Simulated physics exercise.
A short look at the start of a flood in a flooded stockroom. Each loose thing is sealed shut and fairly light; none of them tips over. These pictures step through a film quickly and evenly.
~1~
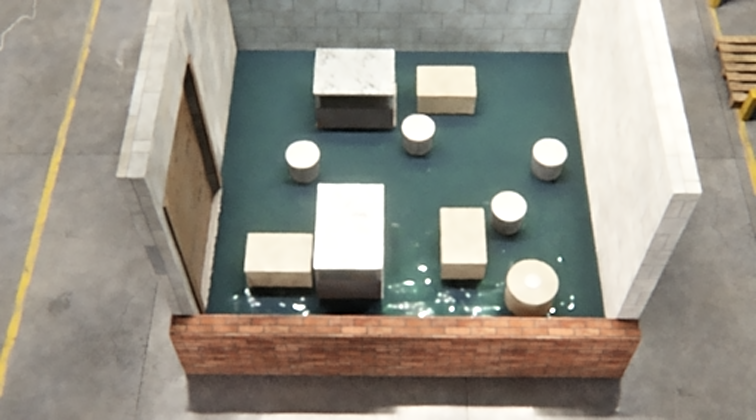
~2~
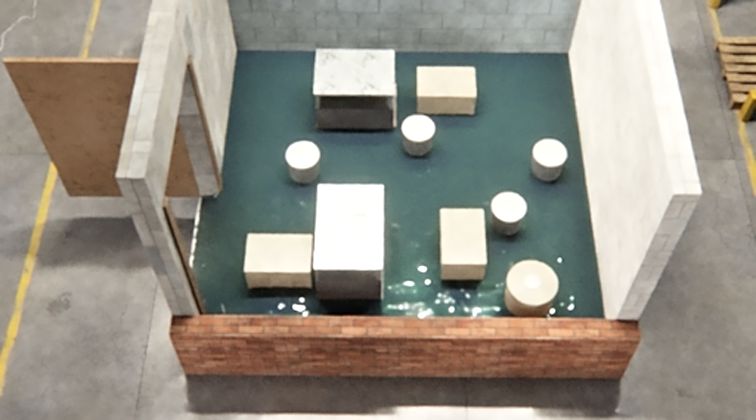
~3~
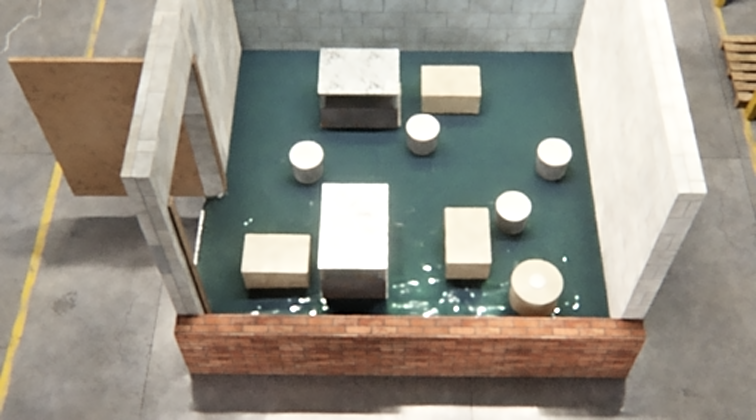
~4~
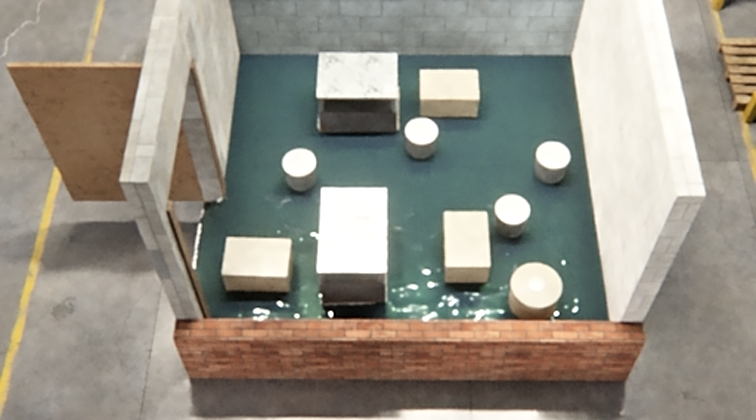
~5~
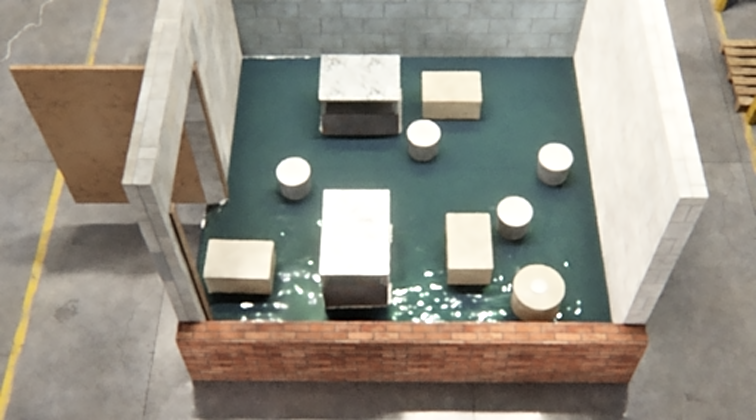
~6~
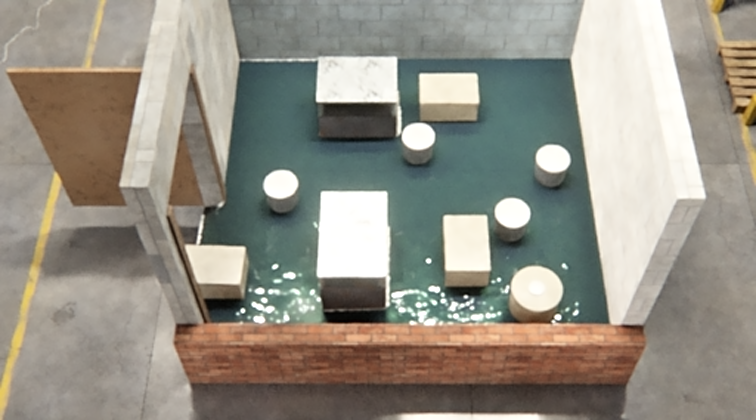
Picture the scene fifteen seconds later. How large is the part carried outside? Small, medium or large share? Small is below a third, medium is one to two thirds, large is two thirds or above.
A medium share.
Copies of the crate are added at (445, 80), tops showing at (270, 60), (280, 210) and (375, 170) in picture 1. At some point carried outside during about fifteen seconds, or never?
In order: Exits; exits; exits.
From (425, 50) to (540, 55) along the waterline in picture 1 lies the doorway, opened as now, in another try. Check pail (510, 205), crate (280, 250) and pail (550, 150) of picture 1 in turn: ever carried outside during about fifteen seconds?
Item one leaves at some point, item two never gets out, item three leaves at some point.
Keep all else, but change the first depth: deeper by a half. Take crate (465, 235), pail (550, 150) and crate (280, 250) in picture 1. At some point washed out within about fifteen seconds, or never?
Object by object the verdict is never escapes, never escapes, leaves.
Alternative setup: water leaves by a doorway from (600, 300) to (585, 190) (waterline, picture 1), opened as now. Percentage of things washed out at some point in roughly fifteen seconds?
Something like 80 percent.
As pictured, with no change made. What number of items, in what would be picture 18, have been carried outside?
The number comes to 2.
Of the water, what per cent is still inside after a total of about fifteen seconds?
I'd put it near 46 per cent.
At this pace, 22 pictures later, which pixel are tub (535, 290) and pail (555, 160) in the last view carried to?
(455, 304) and (519, 185), approximately.
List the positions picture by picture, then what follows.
In the first frame, a crate at (279, 252) floats; a pail at (303, 154) floats; 0 of 8 have shifted.
In the second frame, a crate at (279, 253), afloat; a pail at (303, 155), afloat; 0 of 8 have shifted.
In the third frame, a crate at (276, 253), afloat, close to its start; a pail at (306, 155), afloat; 1 of 8 have shifted.
In the fourth frame, a crate at (257, 257) floats, close to its start; a pail at (299, 162), afloat, close to its start; 2 of 8 have shifted.
In the fifth frame, a crate at (238, 259), afloat, a stride from its start; a pail at (293, 171) floats, close to its start; 2 of 8 have shifted.
In the sixth frame, a crate at (210, 264) floats, a stride from its start; a pail at (281, 184), afloat, a stride from its start; 2 of 8 have shifted.
A moment on, 1 of 8 are out; 7 afloat.
Next, 2 of 8 are out; 6 afloat.
Later, 3 of 8 are out; 5 afloat.
In the end, 3 of 8 are out; 5 afloat.
